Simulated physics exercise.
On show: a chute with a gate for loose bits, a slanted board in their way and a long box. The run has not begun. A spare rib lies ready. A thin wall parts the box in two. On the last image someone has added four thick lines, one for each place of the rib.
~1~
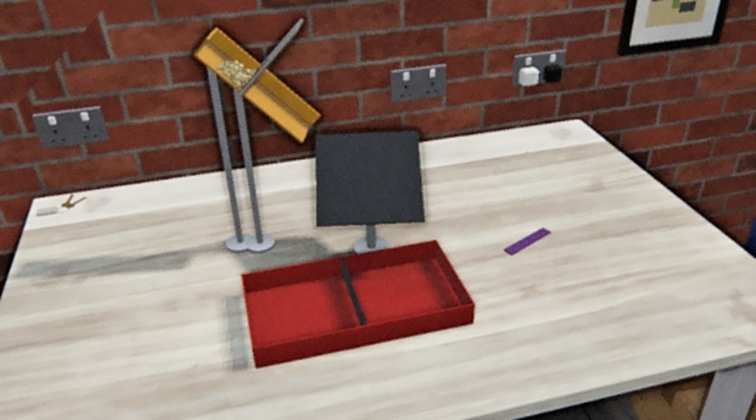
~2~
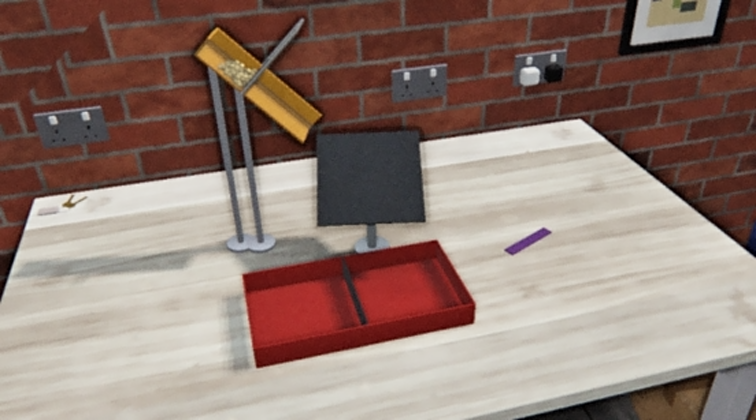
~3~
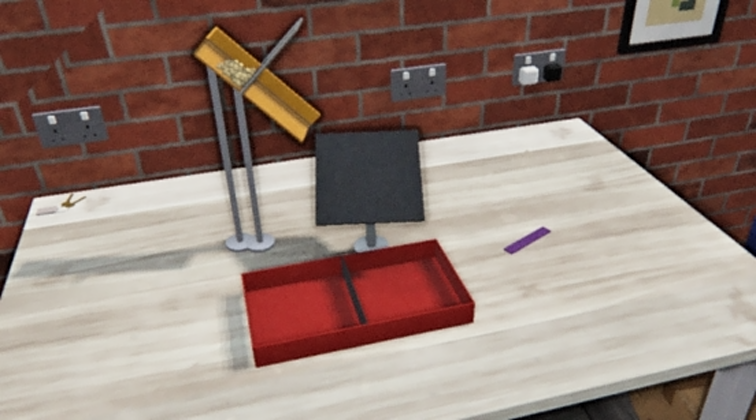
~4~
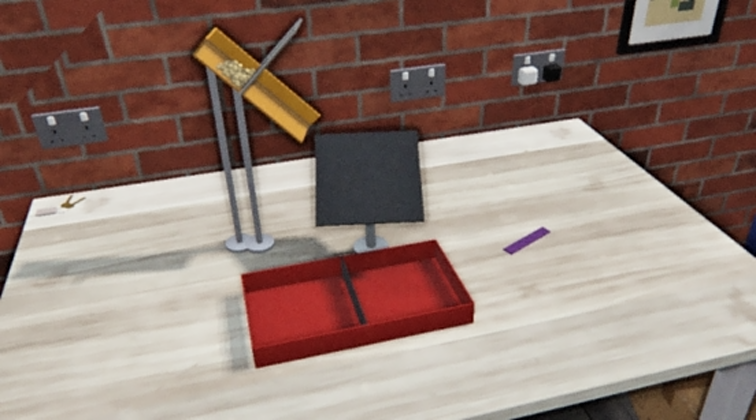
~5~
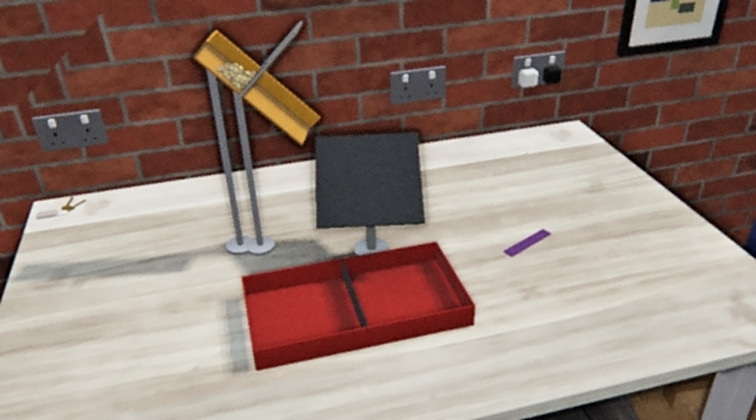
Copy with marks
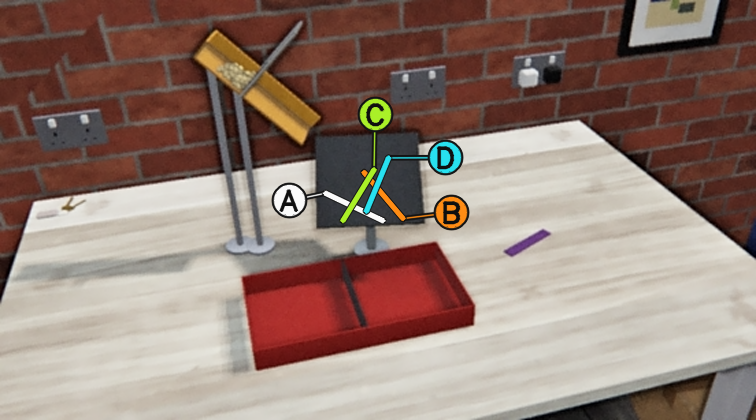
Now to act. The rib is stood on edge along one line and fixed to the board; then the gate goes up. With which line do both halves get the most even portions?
D is best.
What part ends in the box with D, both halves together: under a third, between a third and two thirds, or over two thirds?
Line D gives over two thirds.
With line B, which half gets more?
Right.
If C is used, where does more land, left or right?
The left half.
On the marked copy, line A from (325, 193) to (382, 220); line B from (364, 172) to (403, 218); line C from (374, 169) to (342, 220); line D from (388, 157) to (366, 211).
If A is chosen, of what is caught, just a few in the left half, almost all in the right.
If B is chosen, of what is caught, about a tenth in the left half, the larger part in the right.
If C is chosen, of what is caught, every piece in the left half, not one piece in the right.
If D is chosen, of what is caught, roughly half in the left half, roughly half in the right.
